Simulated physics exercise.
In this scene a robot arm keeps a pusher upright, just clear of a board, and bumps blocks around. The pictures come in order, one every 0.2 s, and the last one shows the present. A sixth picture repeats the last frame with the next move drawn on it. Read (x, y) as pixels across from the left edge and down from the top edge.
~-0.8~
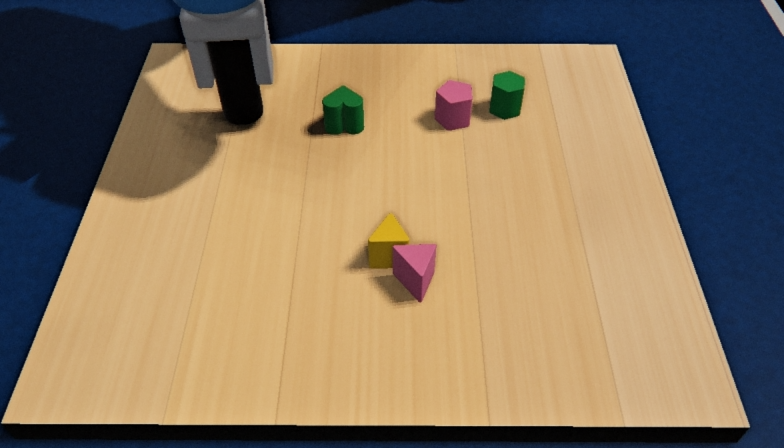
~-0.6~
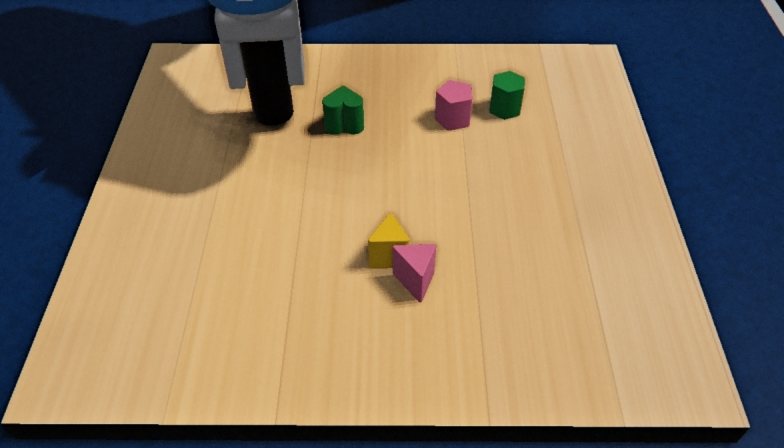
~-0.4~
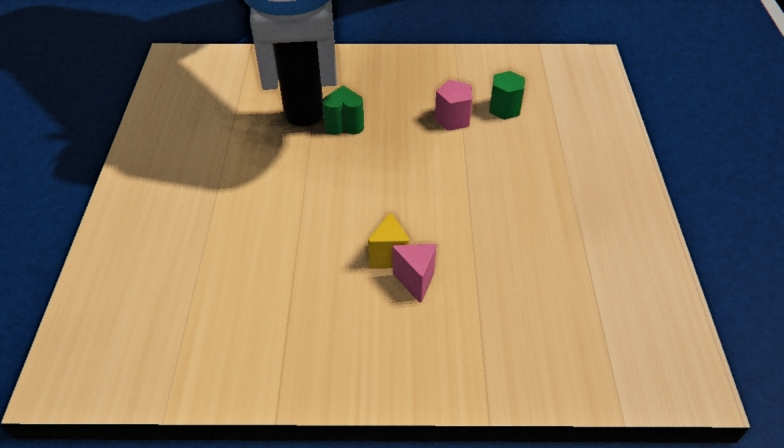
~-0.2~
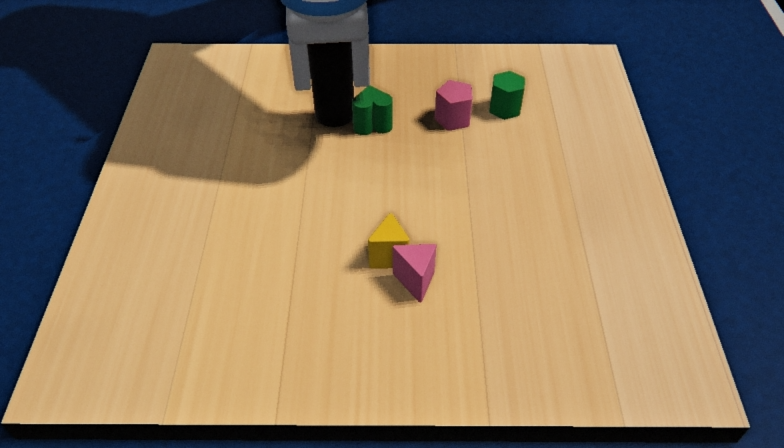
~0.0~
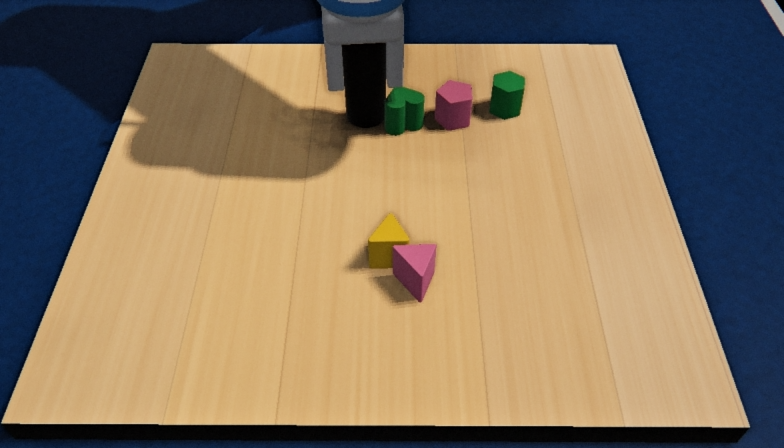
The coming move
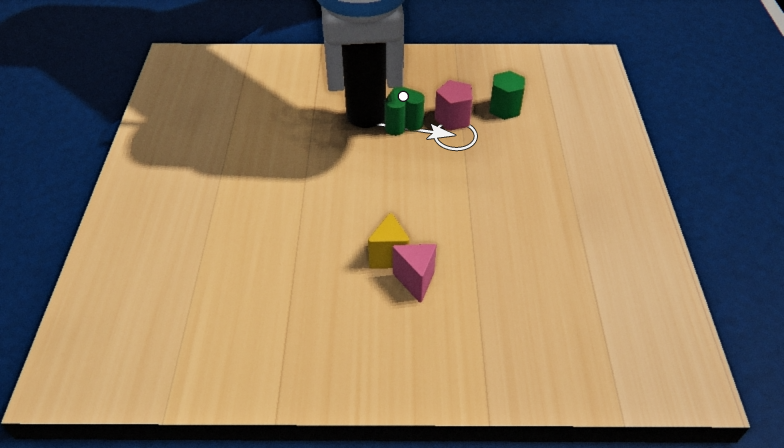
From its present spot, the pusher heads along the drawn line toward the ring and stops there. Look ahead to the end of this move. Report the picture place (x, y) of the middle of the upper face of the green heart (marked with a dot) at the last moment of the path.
If I read the scene right, the answer is (470, 87).
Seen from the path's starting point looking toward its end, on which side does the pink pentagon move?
Sideways, to the left.
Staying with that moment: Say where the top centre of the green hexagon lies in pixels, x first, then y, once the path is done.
Pixel (529, 78).
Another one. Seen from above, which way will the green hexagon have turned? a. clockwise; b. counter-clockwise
Option b.
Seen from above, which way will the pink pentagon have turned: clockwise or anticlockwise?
From above, it turns clockwise.
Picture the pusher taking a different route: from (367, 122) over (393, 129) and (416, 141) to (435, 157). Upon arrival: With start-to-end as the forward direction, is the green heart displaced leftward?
Yes - that is the case.
The drawn path runs in a line from (367, 122) to (455, 135); the dot is on the green heart.
The first path, step by step. Halfway along, pusher (411, 122); green heart (446, 93), turned 55° anticlockwise; pink pentagon (478, 86), turned 35° clockwise.
At the end, pusher (456, 128); green heart (470, 87), turned 90° anticlockwise; pink pentagon (499, 82), turned 60° clockwise; green hexagon (529, 78), turned 20° anticlockwise.
